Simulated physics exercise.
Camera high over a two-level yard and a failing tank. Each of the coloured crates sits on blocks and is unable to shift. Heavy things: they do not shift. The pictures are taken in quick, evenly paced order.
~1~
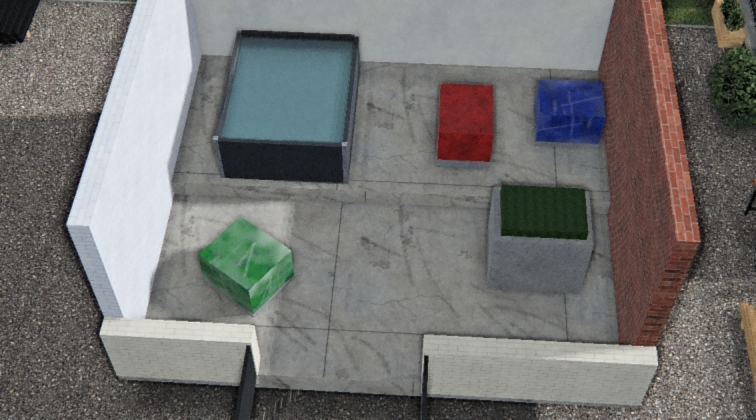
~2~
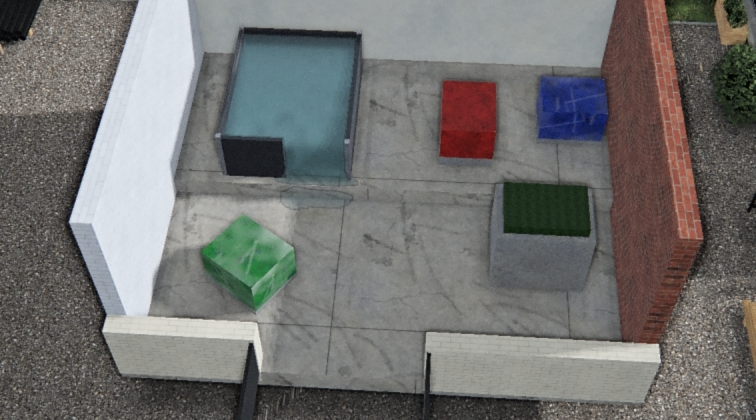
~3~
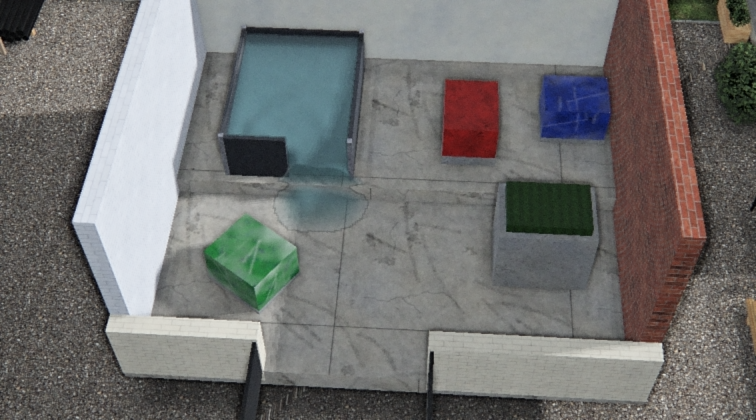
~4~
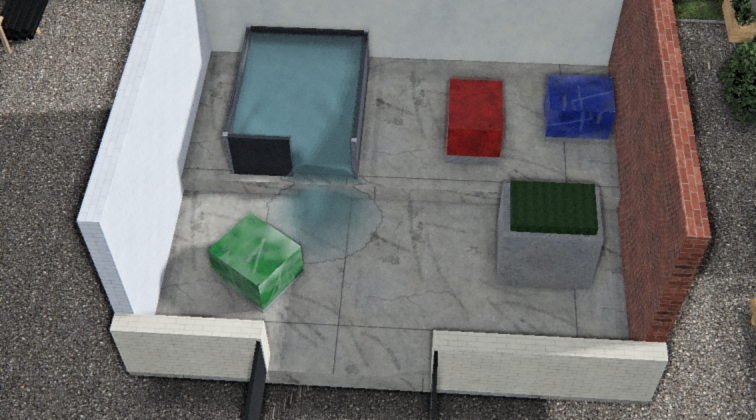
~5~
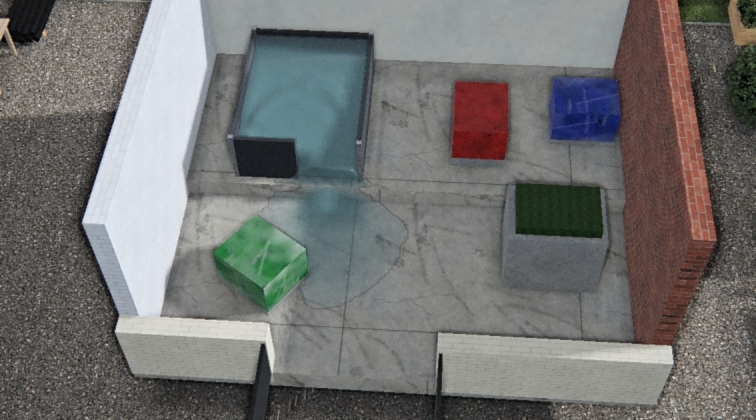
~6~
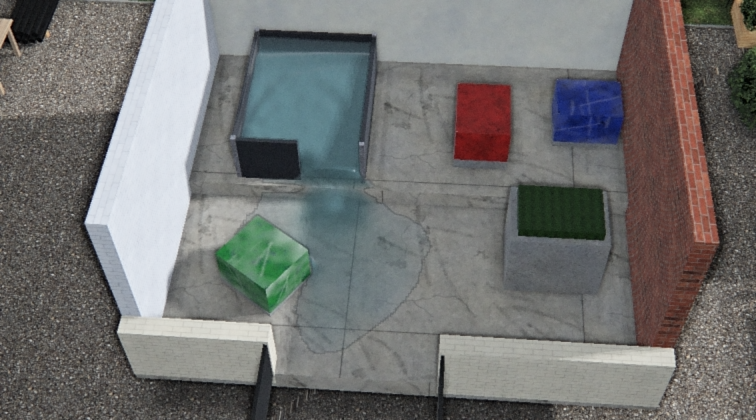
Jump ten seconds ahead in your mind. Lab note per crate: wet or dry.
Result - red crate: Dry; blue crate: Dry; green crate: Wet.
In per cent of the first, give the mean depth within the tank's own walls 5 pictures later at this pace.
By my count, 70 per cent.
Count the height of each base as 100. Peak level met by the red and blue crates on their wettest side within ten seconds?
Taking them in the order asked, 0 percent and 0 percent.
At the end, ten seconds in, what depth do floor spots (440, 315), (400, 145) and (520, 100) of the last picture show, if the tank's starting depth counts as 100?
About 6, 0 and 0 percent, in that order.
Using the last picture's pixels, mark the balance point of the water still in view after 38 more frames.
Around pixel (362, 214).
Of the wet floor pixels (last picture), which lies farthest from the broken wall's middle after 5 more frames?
I'd say around (488, 368).
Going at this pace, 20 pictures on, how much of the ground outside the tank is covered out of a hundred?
That works out to some 50 in a hundred.
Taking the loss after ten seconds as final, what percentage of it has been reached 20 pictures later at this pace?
Around 45 per cent.
A moment on, water covers 30 % of the floor; the red crate not reached, the blue crate not reached, the green crate water round its plinth.
Next, water covers 40 % of the floor; the red crate not reached, the blue crate not reached, the green crate water round its plinth.
Then, water covers 50 % of the floor; the red crate not reached, the blue crate not reached, the green crate water round its plinth.
Later, water covers 60 % of the floor; the red crate not reached, the blue crate not reached, the green crate water round its plinth.
In the end, water covers 60 % of the floor; the red crate stayed above the water, the blue crate stayed above the water, the green crate was topped.
